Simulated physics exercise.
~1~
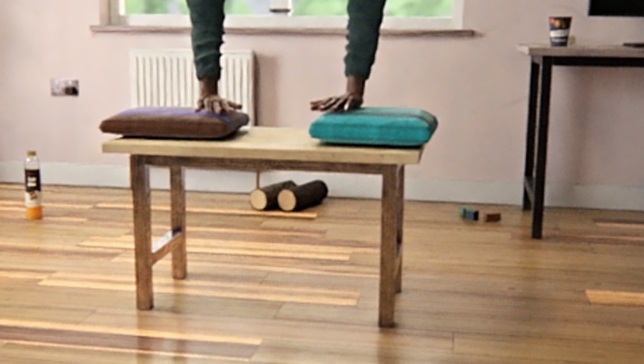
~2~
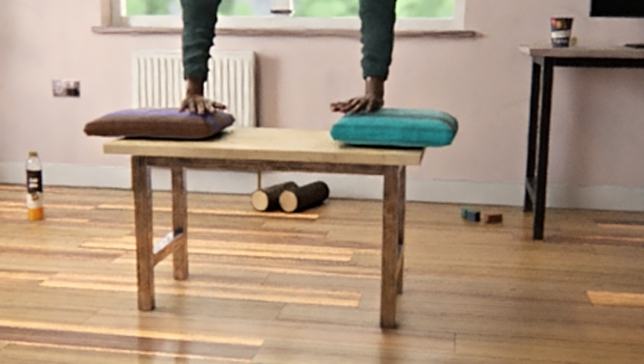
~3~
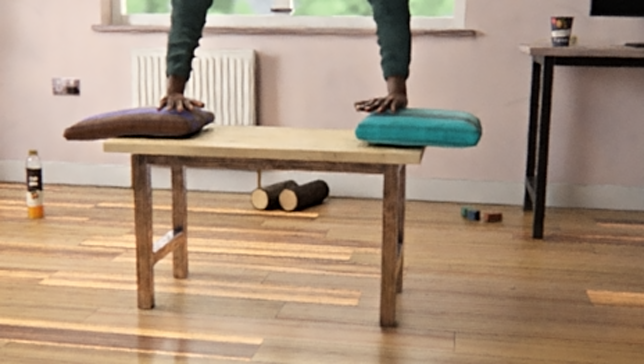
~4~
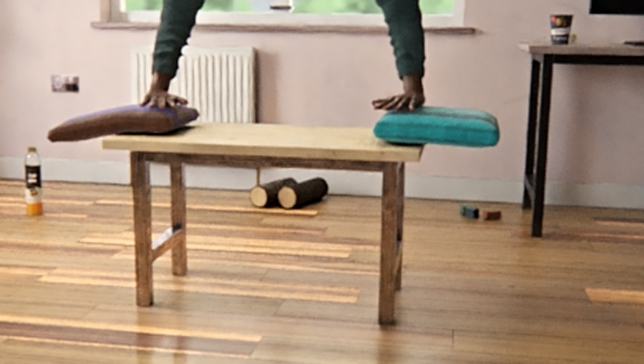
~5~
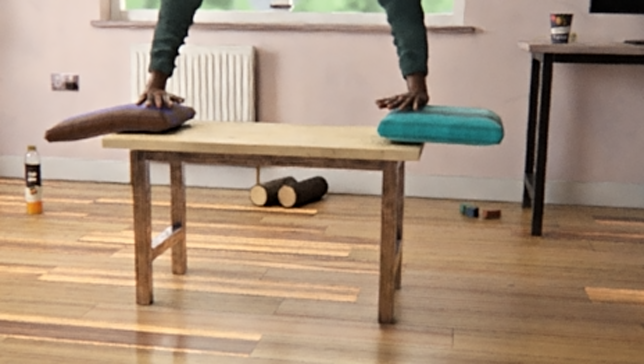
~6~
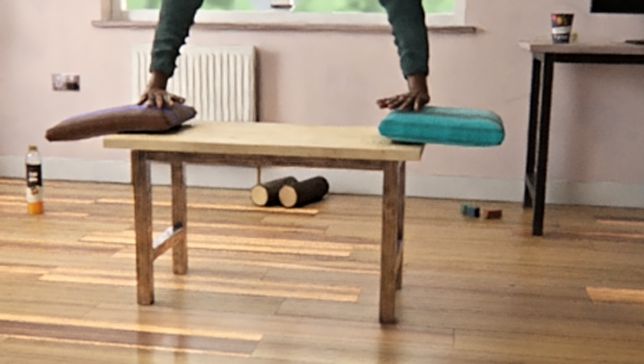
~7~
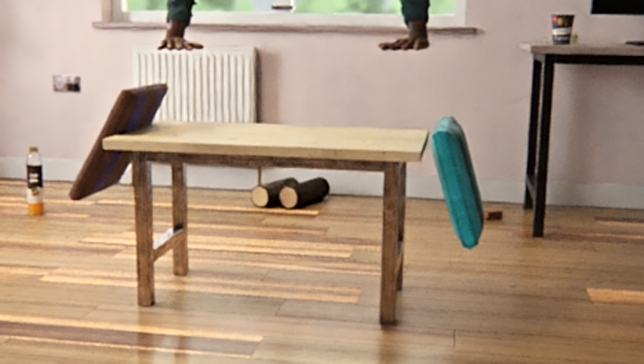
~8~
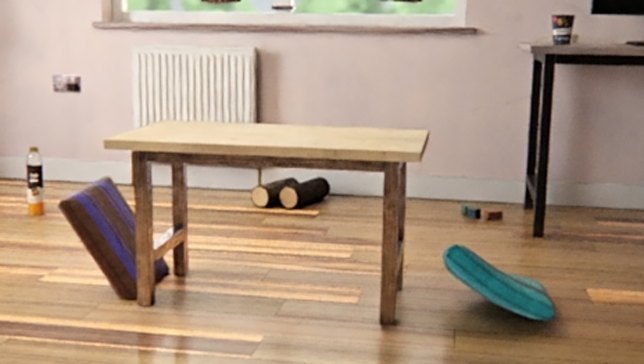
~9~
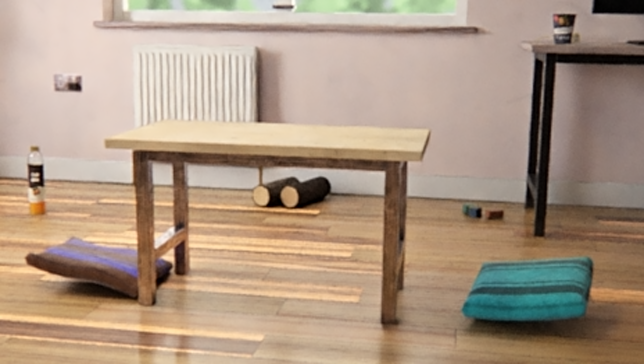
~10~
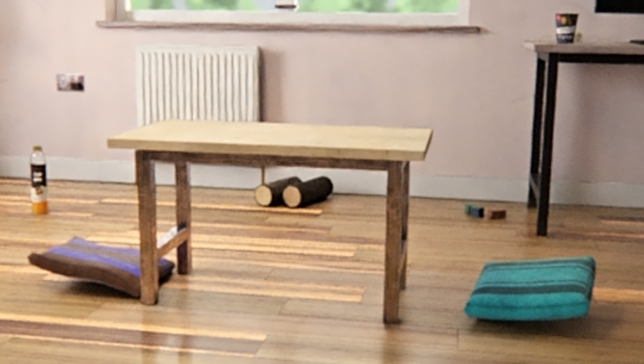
Hands sliding a brown folded blanket and turquoise cushion apart on a wooden table, then lifting away as both fall to the floor.
